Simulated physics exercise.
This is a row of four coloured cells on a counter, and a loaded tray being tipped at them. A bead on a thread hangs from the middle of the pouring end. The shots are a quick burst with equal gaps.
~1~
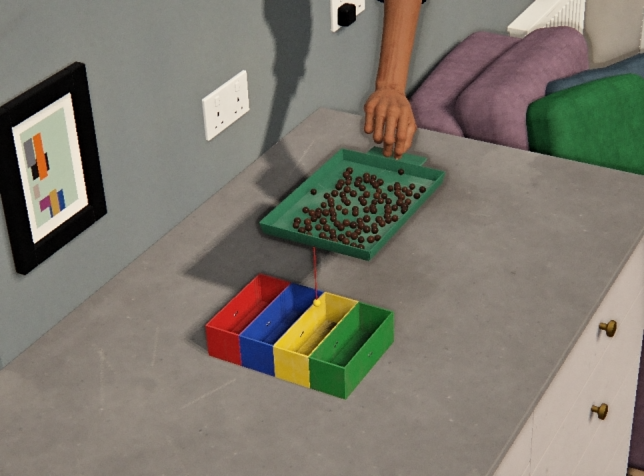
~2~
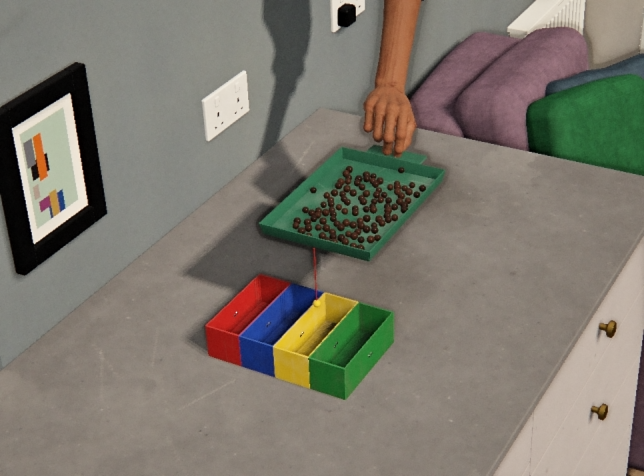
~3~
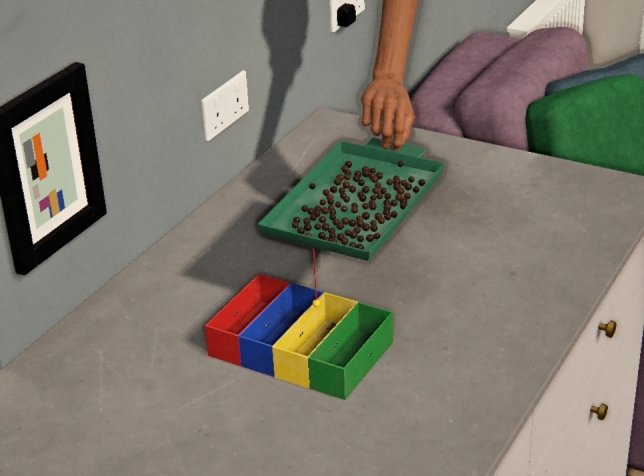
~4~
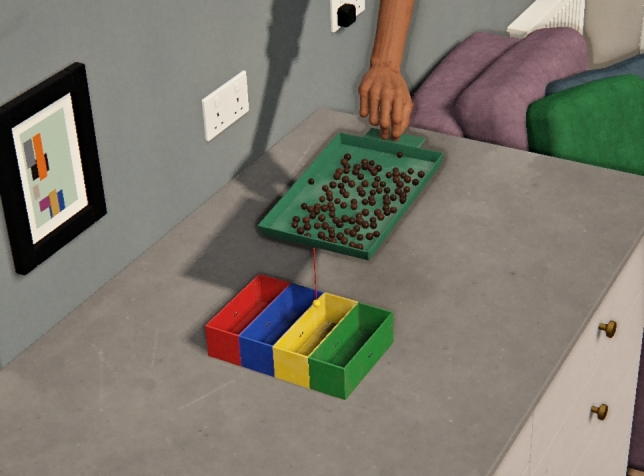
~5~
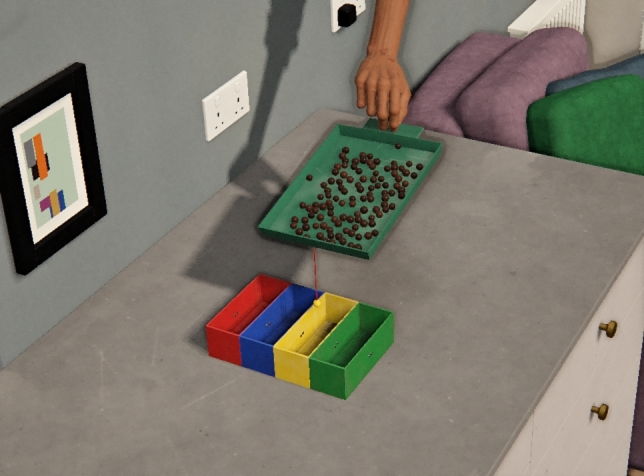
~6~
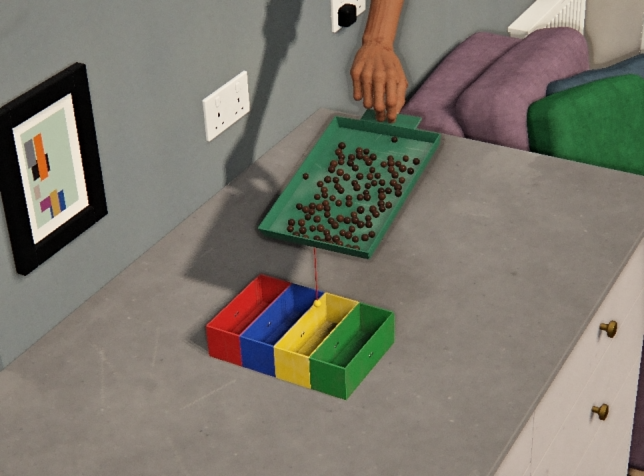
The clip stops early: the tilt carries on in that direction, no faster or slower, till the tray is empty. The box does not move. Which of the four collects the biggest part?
The blue cell gets the most.
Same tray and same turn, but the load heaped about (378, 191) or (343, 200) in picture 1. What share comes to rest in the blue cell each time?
In turn 30 and 40 in a hundred.
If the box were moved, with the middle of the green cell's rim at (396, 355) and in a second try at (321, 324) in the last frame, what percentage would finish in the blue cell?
Roughly 20 per cent, and 20 per cent.
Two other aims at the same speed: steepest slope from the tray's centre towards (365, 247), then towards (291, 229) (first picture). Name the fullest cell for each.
In turn: The green cell; the red cell.
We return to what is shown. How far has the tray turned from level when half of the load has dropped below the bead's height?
At some 95 degrees.
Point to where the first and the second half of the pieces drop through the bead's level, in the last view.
Around (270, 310) and then (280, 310).
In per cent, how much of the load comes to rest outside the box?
Roughly 10 in a hundred.
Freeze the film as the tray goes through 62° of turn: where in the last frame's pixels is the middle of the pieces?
Close to (305, 229).
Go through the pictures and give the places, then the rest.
Corners of the pouring end at (263, 222) and (369, 250), level; middle of the load at (355, 209), chocolate balls; bead on its thread at (317, 303); red cell at (224, 342); blue cell at (257, 353); yellow cell at (292, 364); green cell at (327, 375), in the first picture.
Corners of the pouring end at (263, 222) and (369, 250), level; middle of the load at (355, 209), in the second picture.
Corners of the pouring end at (262, 223) and (368, 250), tipped barely, lowest at the left corner; middle of the load at (355, 206), in the third picture.
Corners of the pouring end at (262, 224) and (367, 250), tipped a little, lowest at the left corner; middle of the load at (354, 202), in the fourth picture.
Corners of the pouring end at (262, 225) and (367, 250), tipped a little, lowest at the left corner; middle of the load at (352, 199), in the fifth picture.
Corners of the pouring end at (262, 227) and (367, 250), tipped clearly, lowest at the left corner; middle of the load at (349, 198), all on the move; red cell at (224, 343); blue cell at (258, 354); yellow cell at (292, 364); green cell at (328, 376), in the sixth picture.
Soon after the last picture, tray tipped steeply; nearly all on the tray; a stray few in the blue cell; a stray few in the red cell; a stray few falling or outside the box.
A little later, tray tipped past a quarter turn; a small part on the tray; about a quarter in the blue cell; about a quarter in the red cell; a small part in the yellow cell; a stray few in the green cell; about a quarter falling or outside the box.
Later still, tray tipped past a quarter turn; about a third in the blue cell; about a quarter in the red cell; about a quarter in the yellow cell; a small part in the green cell; a small part falling or outside the box.
At rest, tray tipped past a quarter turn; about a third in the blue cell; about a quarter in the red cell; about a quarter in the yellow cell; a small part in the green cell; a small part outside the box.
